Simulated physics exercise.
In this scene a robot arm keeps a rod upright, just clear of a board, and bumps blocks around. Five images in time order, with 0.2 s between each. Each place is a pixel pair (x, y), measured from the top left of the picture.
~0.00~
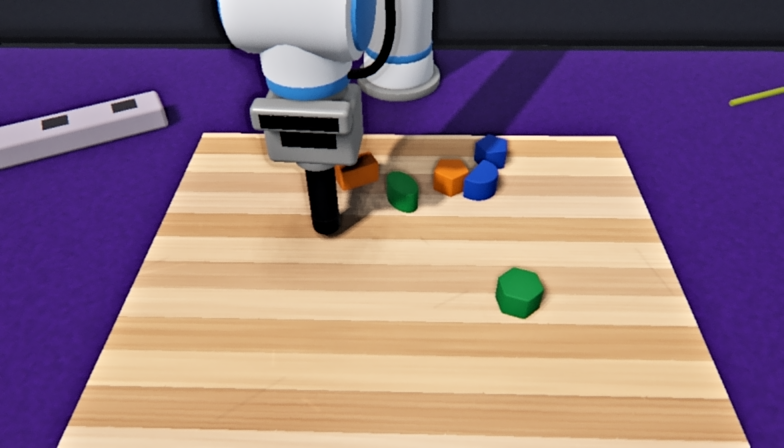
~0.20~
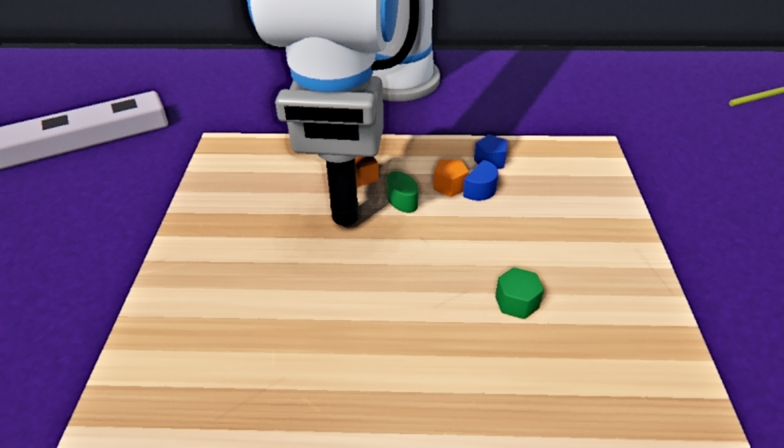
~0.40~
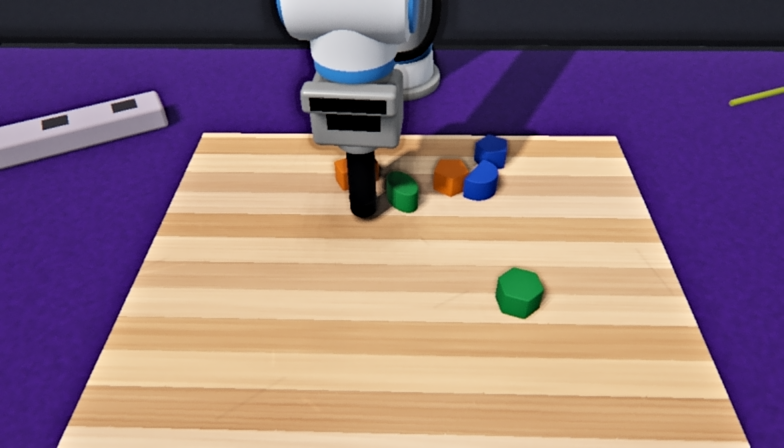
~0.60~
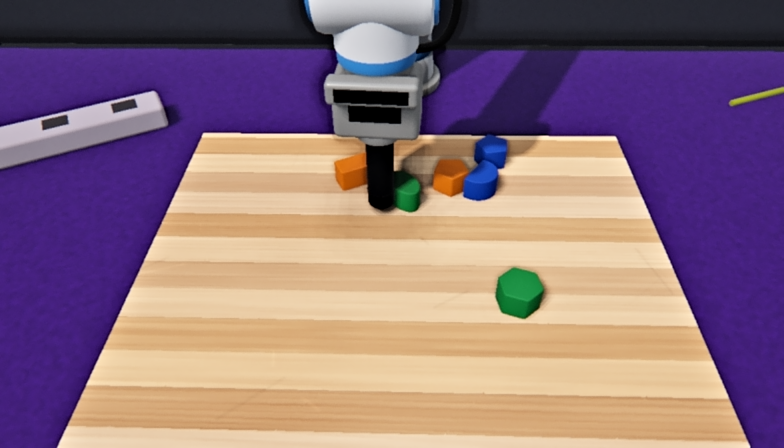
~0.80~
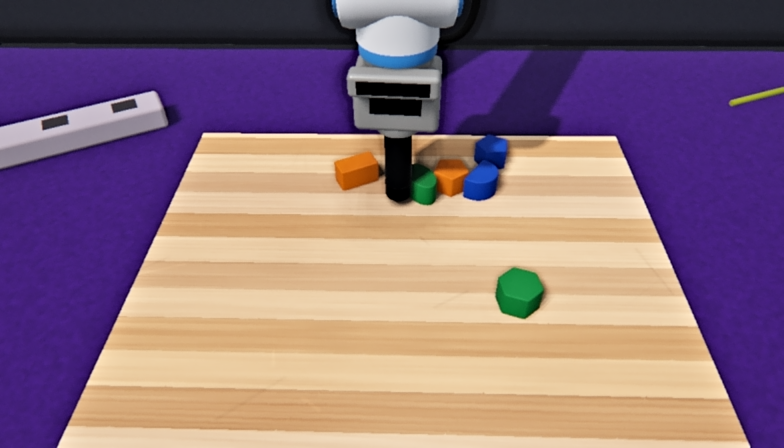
On a light wooden board over a purple surface, a robot arm holds a black rod upright near several orange, green and blue blocks. The rod glides right and slightly away, passing in front of an orange block, then nudges the small green block rightward, close to another orange block.
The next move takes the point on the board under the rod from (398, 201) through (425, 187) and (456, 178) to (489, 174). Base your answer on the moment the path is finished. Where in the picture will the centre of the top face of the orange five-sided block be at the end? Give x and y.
It ends at (541, 151).
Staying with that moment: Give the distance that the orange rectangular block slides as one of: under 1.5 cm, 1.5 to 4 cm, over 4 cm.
Short, under 1.5 cm.
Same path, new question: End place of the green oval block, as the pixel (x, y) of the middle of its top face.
It ends at (511, 149).
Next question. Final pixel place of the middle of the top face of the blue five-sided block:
I'd expect the centre of its top face to be at (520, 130).
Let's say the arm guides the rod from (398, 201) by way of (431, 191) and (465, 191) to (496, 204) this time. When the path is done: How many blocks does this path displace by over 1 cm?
Most likely three or more.
On the path given first. One third of the way, rod at (426, 180); green oval block at (445, 158), turned 20° anticlockwise; orange five-sided block at (476, 156), turned 45° clockwise; blue half-round block at (491, 173), turned 15° clockwise.
Two thirds of the way, rod at (457, 171); green oval block at (479, 152); orange five-sided block at (508, 153), turned 40° clockwise; blue half-round block at (495, 174), turned 35° clockwise; blue five-sided block at (512, 136), turned 50° anticlockwise.
At the end, rod at (490, 168); orange rectangular block unmoved; green oval block at (511, 149); orange five-sided block at (541, 151), turned 55° clockwise; blue half-round block at (495, 174), turned 35° clockwise; blue five-sided block at (520, 132), turned 70° anticlockwise.
